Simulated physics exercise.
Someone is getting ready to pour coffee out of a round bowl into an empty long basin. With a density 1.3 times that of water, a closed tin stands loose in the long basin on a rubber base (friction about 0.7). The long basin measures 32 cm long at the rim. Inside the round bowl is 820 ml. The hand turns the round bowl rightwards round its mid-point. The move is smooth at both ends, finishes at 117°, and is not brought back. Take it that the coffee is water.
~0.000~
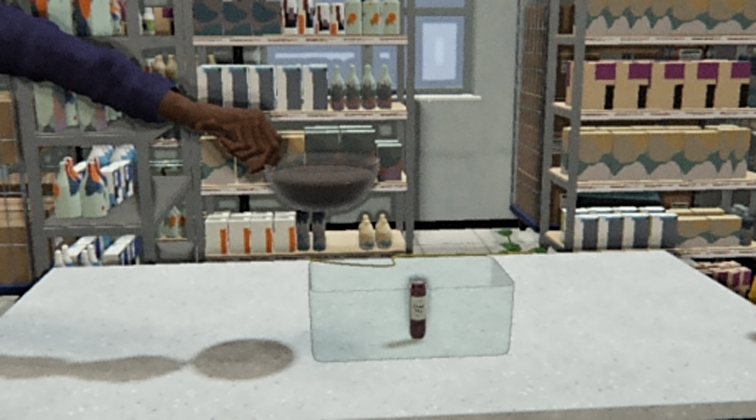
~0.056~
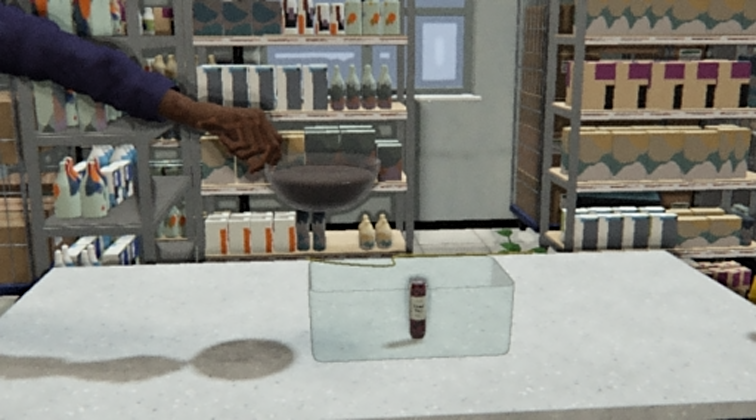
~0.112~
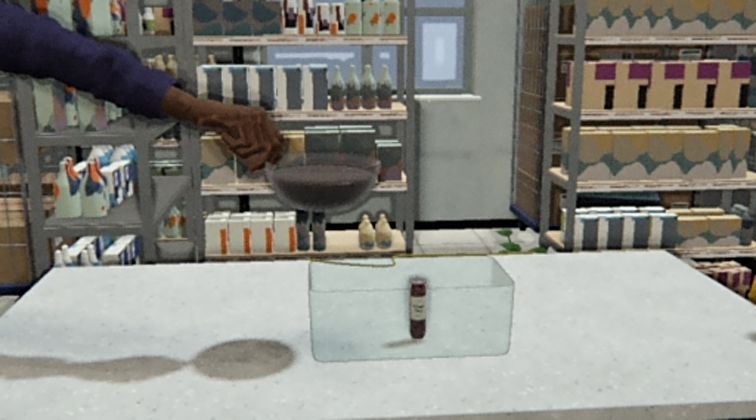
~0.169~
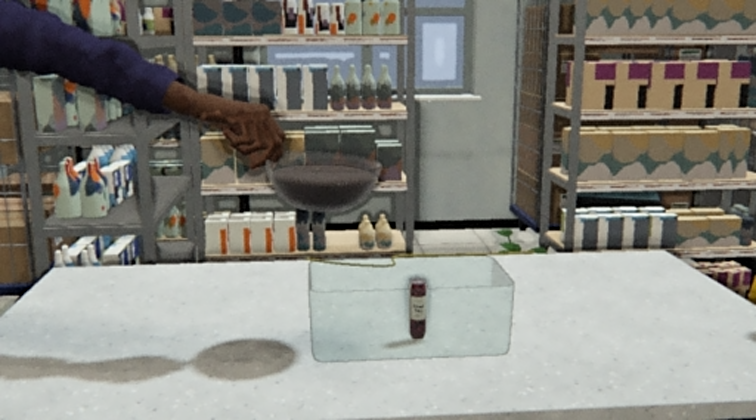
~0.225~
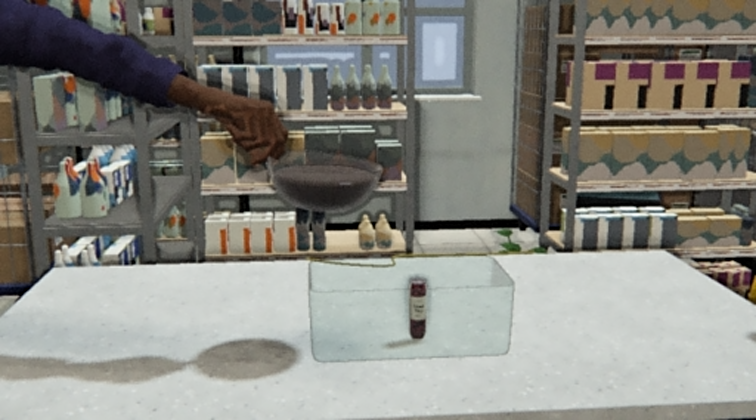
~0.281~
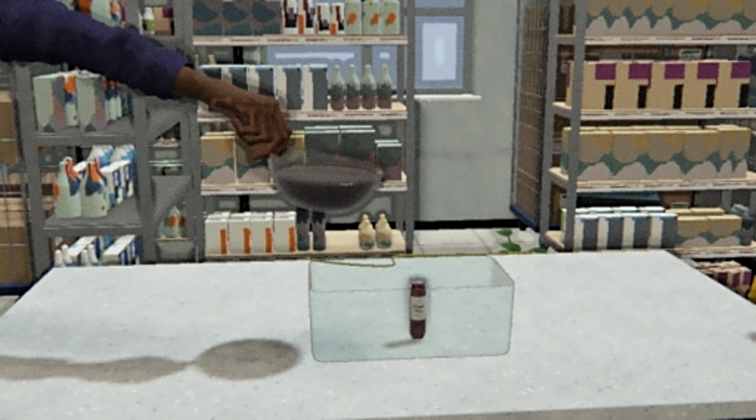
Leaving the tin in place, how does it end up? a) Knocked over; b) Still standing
Option b: Still standing.
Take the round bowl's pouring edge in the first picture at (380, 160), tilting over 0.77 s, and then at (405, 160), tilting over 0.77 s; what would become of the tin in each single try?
Trial 1 - tin tips; trial 2 - tin stays standing.
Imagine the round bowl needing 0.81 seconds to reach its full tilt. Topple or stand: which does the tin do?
The tin would overturn.
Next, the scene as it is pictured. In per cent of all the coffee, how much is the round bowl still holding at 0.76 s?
About 34 per cent.
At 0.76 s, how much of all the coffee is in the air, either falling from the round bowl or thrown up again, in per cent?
It comes to about 38 percent.
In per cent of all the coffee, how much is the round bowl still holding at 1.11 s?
0 %.
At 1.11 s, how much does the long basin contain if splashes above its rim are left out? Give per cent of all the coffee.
Near 98 in a hundred.
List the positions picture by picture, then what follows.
It leans 0°; its right rim is at (379, 161); the coffee meets the walls at (269, 175) and (374, 173); the long basin's rim runs from (309, 277) to (503, 271); the tin's top is at (418, 284), in the first picture.
It leans 0°; its right rim is at (379, 162); the coffee meets the walls at (269, 175) and (374, 173), in the second picture.
It leans 2°; its right rim is at (380, 163); the coffee meets the walls at (270, 174) and (375, 174), in the third picture.
It leans 4°; its right rim is at (380, 165); the coffee meets the walls at (271, 173) and (375, 174), in the fourth picture.
It leans 8°; its right rim is at (381, 169); the coffee meets the walls at (272, 173) and (377, 175), in the fifth picture.
It leans 12°; its right rim is at (382, 173); the coffee meets the walls at (274, 174) and (379, 175), in the sixth picture.
After 0.76 s the tilt is 68° and 35 per cent is still to pour; the tin stands where it began.
After 1.11 s the tilt is 107° and 0 per cent is still to pour; the tin stands where it began.
After 1.47 s the tilt is 117° and 0 per cent is still to pour; the tin stands where it began.
After 1.87 s the tilt is 117° and 0 per cent is still to pour; the tin stands where it began.
In the end the tin stands where it began.
